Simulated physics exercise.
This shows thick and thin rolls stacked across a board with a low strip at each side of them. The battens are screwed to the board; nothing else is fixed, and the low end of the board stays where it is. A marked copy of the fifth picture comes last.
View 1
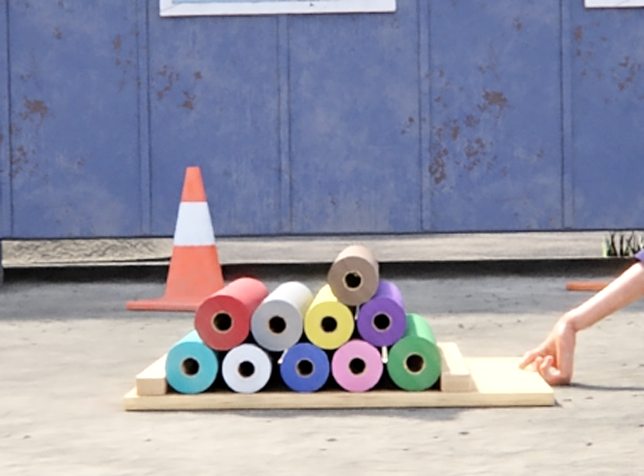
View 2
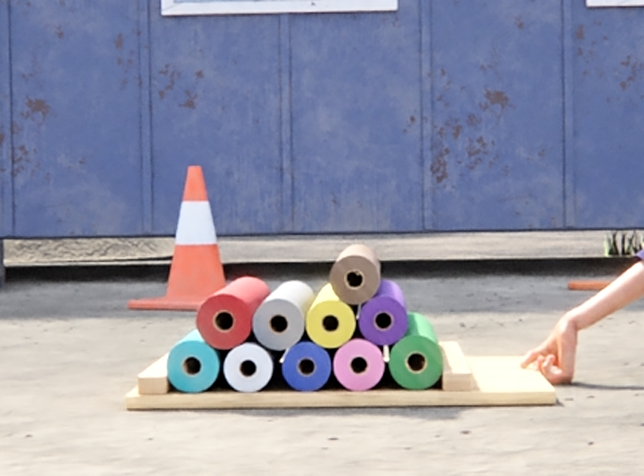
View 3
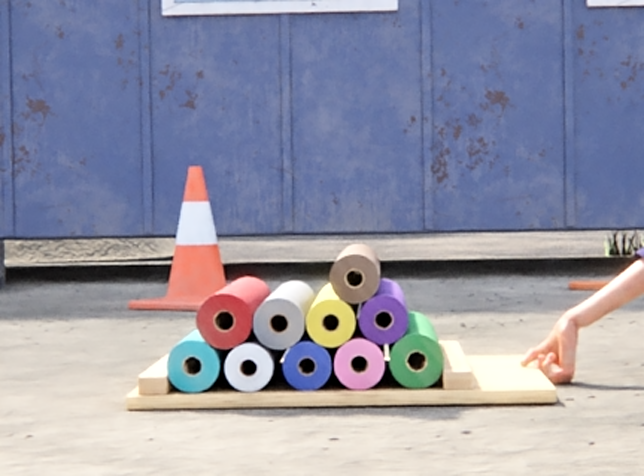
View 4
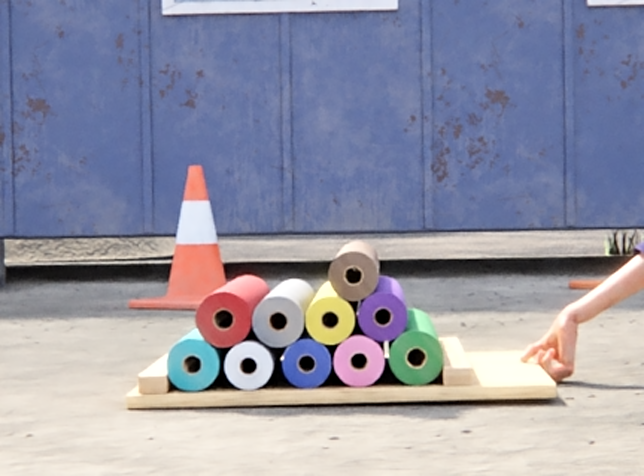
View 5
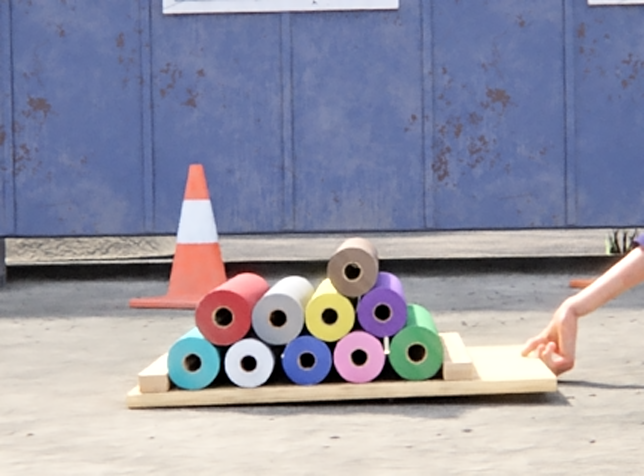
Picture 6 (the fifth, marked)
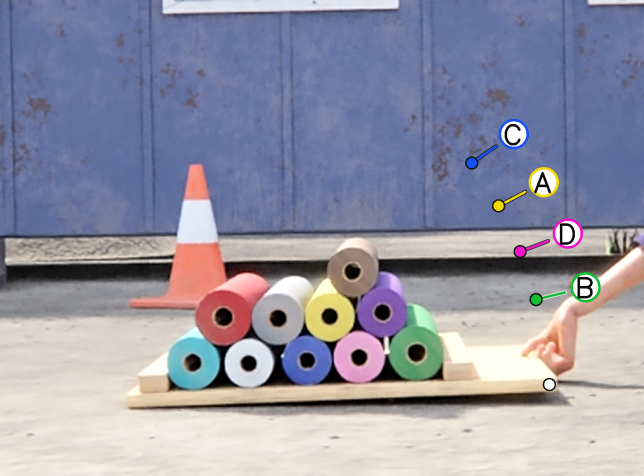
In this clip, colourful rolls sit stacked on a wooden board between two low strips, near a traffic cone, as a hand at the right grips the board's end and raises it slightly, tilting the board and rolls a little.
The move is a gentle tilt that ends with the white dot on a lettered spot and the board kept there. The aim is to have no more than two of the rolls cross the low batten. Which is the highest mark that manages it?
Lift it to D and no more.
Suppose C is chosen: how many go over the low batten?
At C the number is five.
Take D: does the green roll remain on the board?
The green roll: Yes.
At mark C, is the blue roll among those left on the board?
Yes, with C.
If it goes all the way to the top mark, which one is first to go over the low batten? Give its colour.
The red one.
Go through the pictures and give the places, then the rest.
In the first frame, turquoise roll (190, 367); white roll (247, 369); blue roll (305, 368).
In the second frame, blue roll (307, 367); pink roll (359, 365).
In the third frame, board (344, 371); green roll (417, 361); purple roll (384, 320); yellow roll (331, 323).
In the fourth frame, board (344, 369); turquoise roll (192, 365); blue roll (307, 364); white roll (248, 366).
In the fifth frame, board (345, 365); turquoise roll (192, 363); white roll (249, 363).
On the copy, A at (499, 206); B at (536, 300); C at (472, 163); D at (520, 252); the white dot at (550, 385).
On D. First, board at 15°.
Then, board at 20°.
Finally, board at 20°, two over the low batten (red, grey).
By contrast, A five over the low batten; B none over the low batten; C five over the low batten.
